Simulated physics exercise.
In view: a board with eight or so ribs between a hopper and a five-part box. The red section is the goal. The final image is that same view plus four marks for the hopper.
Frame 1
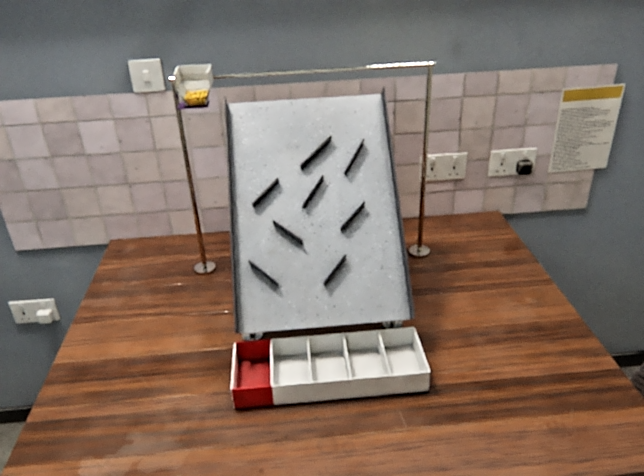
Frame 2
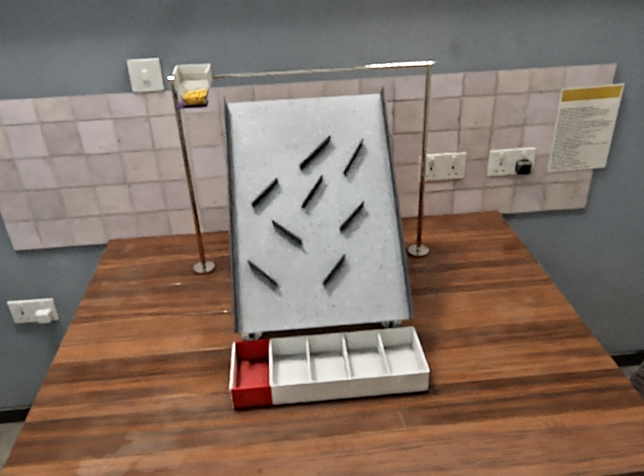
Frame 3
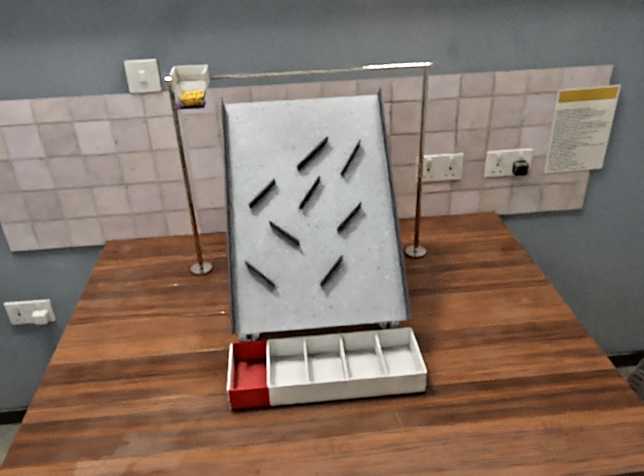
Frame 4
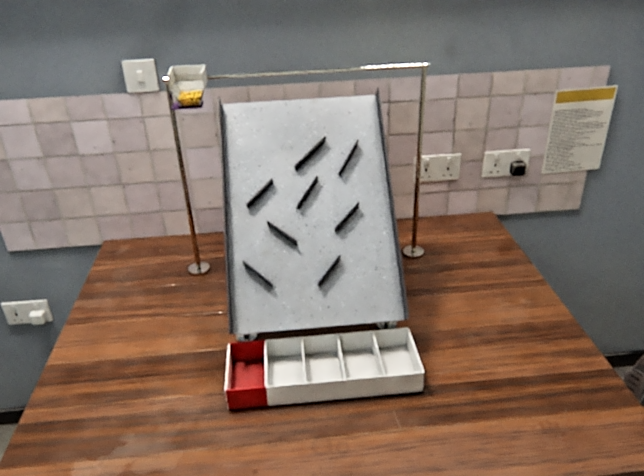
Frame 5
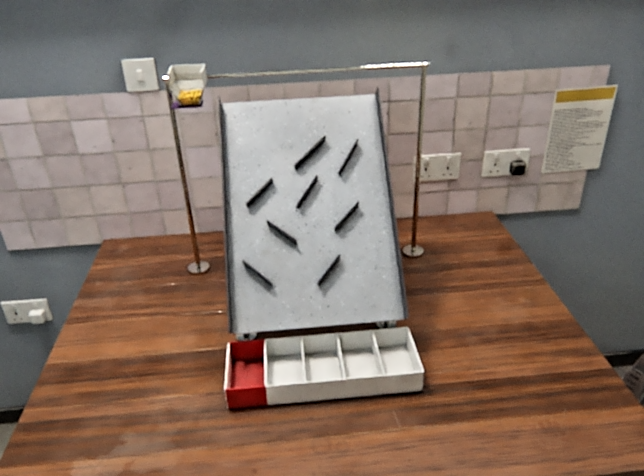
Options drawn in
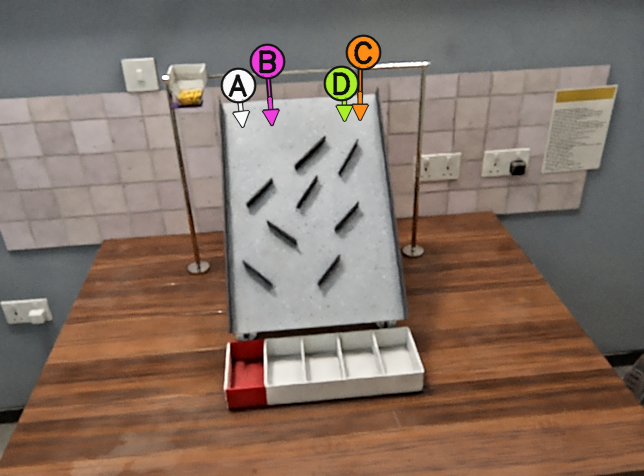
The clip opens on a tilted grey board with slanted dark ribs, standing on a wooden table behind a white box whose leftmost section is red. A small hopper of yellow pieces sits on a rail at upper left. The view shifts very slightly, but nothing in the setup visibly moves.
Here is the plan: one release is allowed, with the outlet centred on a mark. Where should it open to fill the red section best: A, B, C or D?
A.
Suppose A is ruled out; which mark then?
That is mark B.
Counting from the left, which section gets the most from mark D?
It is the second one.
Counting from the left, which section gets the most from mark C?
The fifth from the left.
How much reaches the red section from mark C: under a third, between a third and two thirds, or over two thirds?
Mark C gives under a third.
On the marked copy, mark A meets the board at (242, 121); mark B meets the board at (271, 119); mark C meets the board at (360, 114); mark D meets the board at (344, 115).
For mark A, almost all in the red section, about a tenth in other sections.
For mark B, roughly a third in the red section, roughly half in other sections.
For mark C, not one piece in the red section, almost all in other sections, about a tenth outside the box.
For mark D, not one piece in the red section, almost all in other sections, about a tenth outside the box.
